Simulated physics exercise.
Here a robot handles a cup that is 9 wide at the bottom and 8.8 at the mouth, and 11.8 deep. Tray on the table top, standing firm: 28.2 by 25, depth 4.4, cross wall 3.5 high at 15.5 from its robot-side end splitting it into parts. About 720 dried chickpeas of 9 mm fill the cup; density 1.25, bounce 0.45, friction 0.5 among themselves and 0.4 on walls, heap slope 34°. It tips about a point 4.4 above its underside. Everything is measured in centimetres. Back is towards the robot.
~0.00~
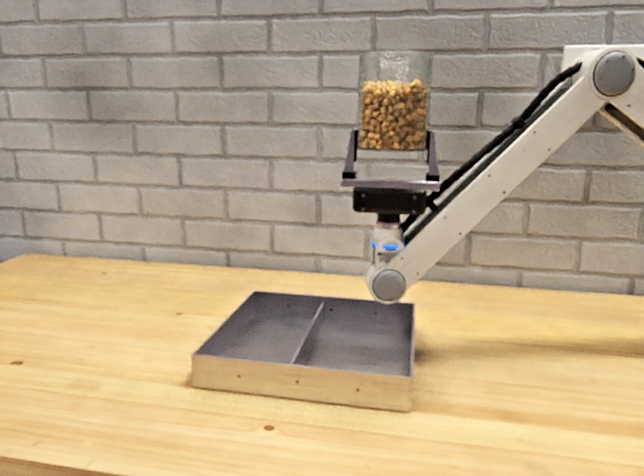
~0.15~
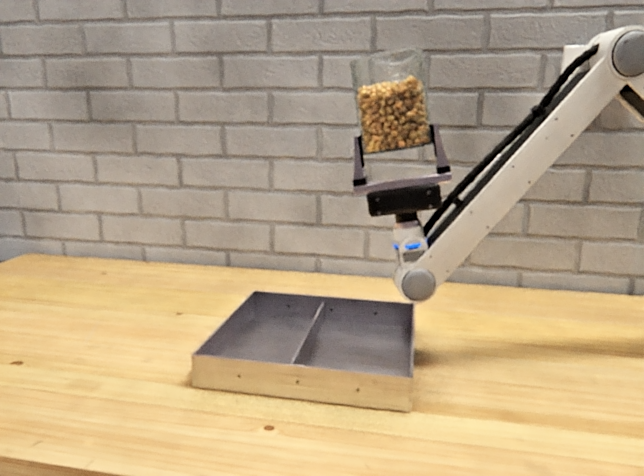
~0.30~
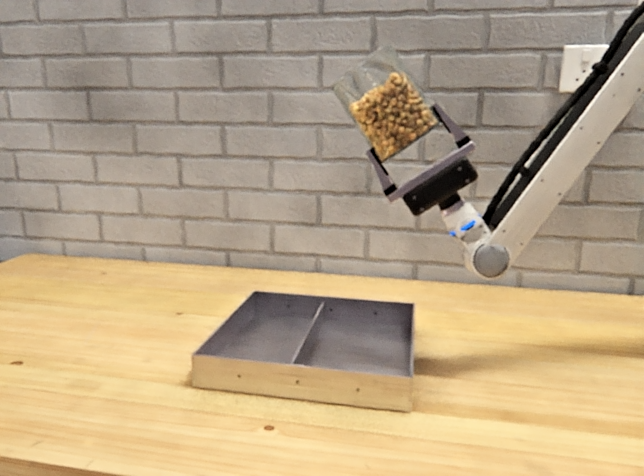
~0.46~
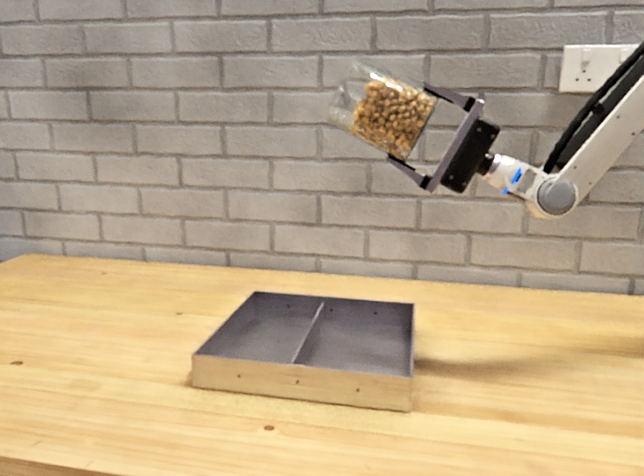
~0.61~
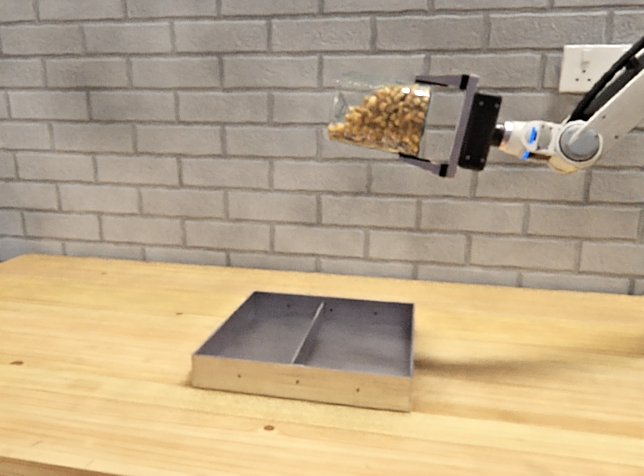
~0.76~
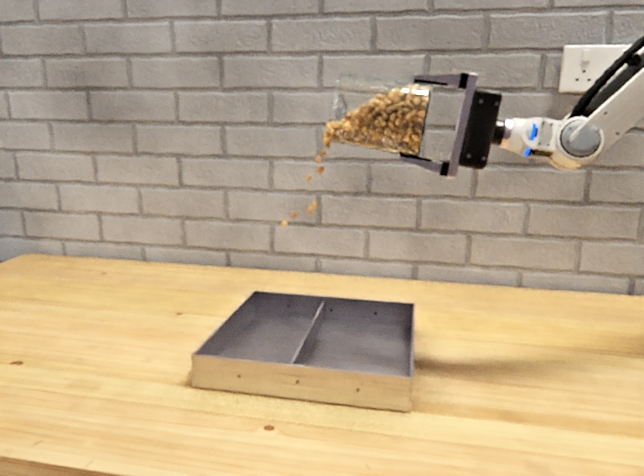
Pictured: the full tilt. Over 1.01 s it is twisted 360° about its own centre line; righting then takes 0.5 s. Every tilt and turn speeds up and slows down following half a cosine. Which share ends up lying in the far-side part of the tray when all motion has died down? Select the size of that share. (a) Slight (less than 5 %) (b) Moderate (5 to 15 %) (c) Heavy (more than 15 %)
Heavy (more than 15 %).
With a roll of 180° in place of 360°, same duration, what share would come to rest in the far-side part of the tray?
Then about 20 percent.
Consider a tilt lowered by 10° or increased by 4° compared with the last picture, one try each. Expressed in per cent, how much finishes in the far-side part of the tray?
The first try gives around 5 percent, the second around 35 percent.
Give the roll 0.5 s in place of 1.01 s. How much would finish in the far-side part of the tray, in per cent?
It would come to around 10 percent.
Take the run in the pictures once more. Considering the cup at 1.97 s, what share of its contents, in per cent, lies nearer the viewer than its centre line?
60 %.
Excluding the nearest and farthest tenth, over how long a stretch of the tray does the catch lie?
10 cm.
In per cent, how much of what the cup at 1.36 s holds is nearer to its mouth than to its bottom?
35 %, about.
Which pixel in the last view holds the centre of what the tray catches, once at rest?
I'd mark it about (262, 348) in the last picture.
After 1.36 s, tipped 82°, highest piece 40 above the table; 642 in the cup, 45 in the far-side part, 1 in the robot-side part, 36 in flight or on a rim.
After 1.97 s, tipped 54°, highest piece 38 above the table; 536 in the cup, 166 in the far-side part, 6 on the table or floor, 3 in the robot-side part, 13 in flight or on a rim.
After 2.47 s, upright, highest piece 39 above the table; 535 in the cup, 177 in the far-side part, 6 in the robot-side part, 6 on the table or floor.
After 3.17 s, upright, highest piece 39 above the table; 535 in the cup, 178 in the far-side part, 6 on the table or floor, 5 in the robot-side part.
At rest, 535 in the cup, 178 in the far-side part, 6 on the table or floor, 5 in the robot-side part. That is 25 % in the far-side part of the tray.
